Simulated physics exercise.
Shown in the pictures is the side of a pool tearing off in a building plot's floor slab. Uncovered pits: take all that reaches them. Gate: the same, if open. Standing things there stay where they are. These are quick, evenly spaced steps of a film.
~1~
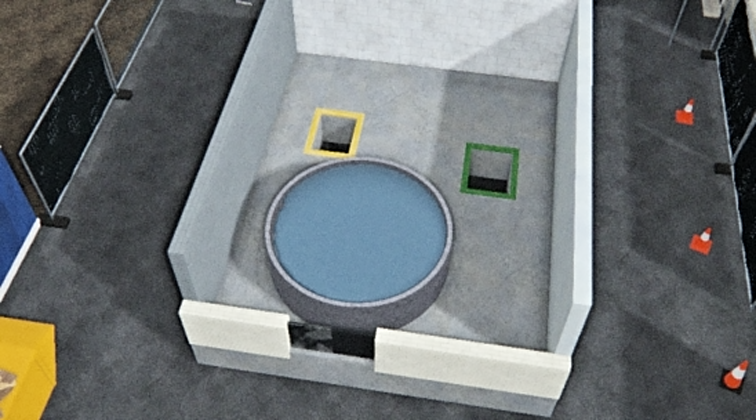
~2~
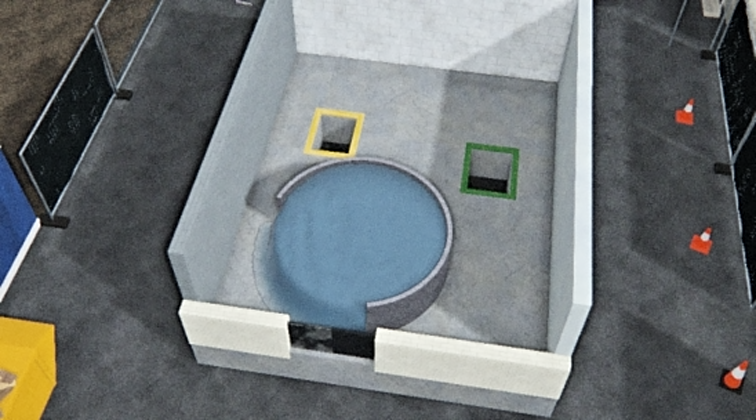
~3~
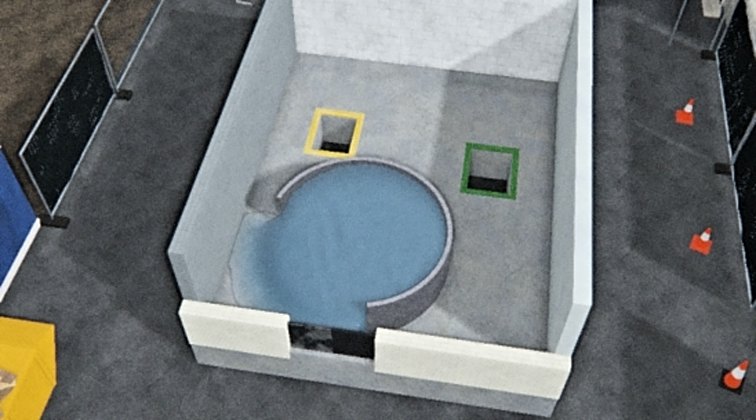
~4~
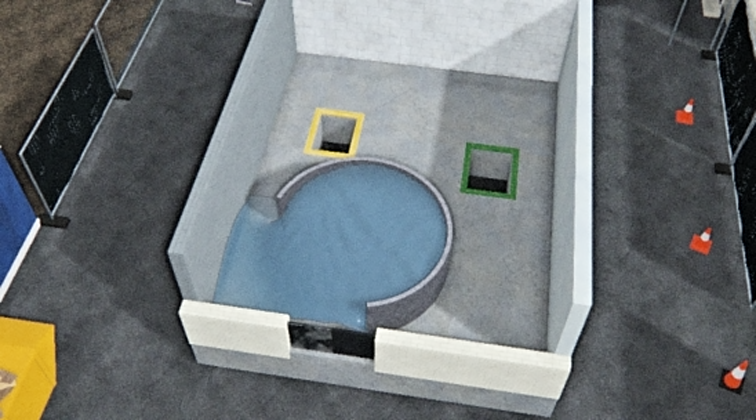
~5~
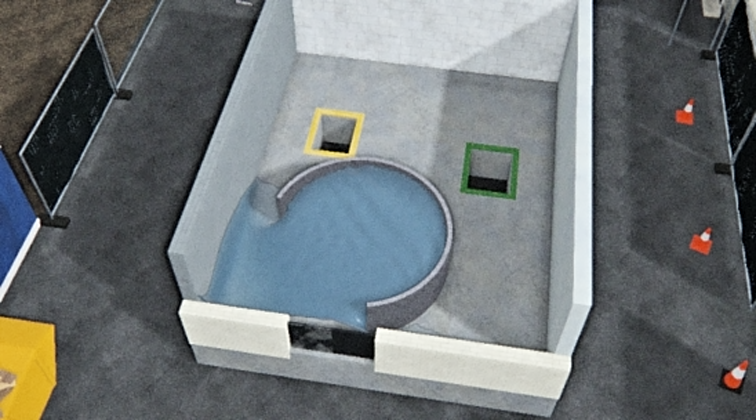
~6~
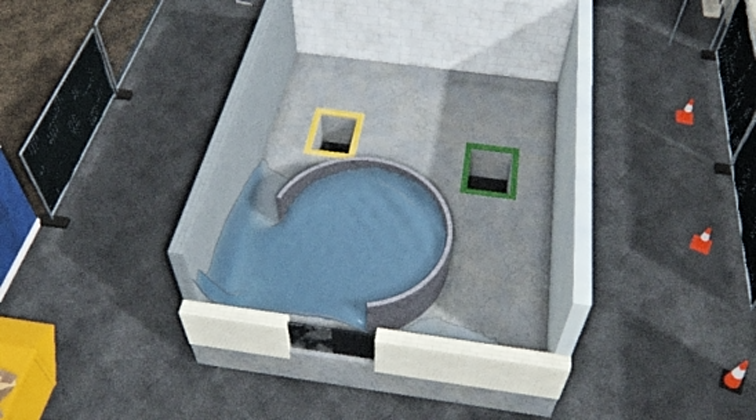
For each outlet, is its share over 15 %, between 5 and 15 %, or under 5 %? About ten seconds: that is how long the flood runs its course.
Shares: The gate under 5 %; the green pit between 5 and 15 %; the yellow pit over 15 %.
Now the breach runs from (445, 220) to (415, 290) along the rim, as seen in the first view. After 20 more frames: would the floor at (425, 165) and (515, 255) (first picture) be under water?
Submerged, then submerged.
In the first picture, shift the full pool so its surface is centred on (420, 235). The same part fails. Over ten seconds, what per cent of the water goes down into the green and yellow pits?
After ten seconds: Green pit 15 percent, yellow pit 25 percent.
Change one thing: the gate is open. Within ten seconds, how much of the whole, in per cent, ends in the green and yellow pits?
Shares in percent: Green 2, yellow 12.
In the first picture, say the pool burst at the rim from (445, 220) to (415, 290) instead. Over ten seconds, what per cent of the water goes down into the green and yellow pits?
Green 30 %, yellow 10 %.
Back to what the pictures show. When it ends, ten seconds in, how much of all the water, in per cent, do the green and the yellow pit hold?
Around 12 and 18 per cent, in that order.
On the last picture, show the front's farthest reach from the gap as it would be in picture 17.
About (297, 56).
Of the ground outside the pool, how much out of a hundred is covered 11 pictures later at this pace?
About 45 in a hundred.
A moment on, water covers 35 % of the floor; the gate 0 %, the green pit 0 %, the yellow pit 0 %.
Next, water covers 45 % of the floor; the gate 0 %, the green pit 0 %, the yellow pit 2 %.
Then, water covers 70 % of the floor; the gate 0 %, the green pit 0 %, the yellow pit 7 %.
Later, water covers 95 % of the floor; the gate 0 %, the green pit 3 %, the yellow pit 12 %.
In the end, water covers 100 % of the floor; the gate 0 %, the green pit 11 %, the yellow pit 19 %.
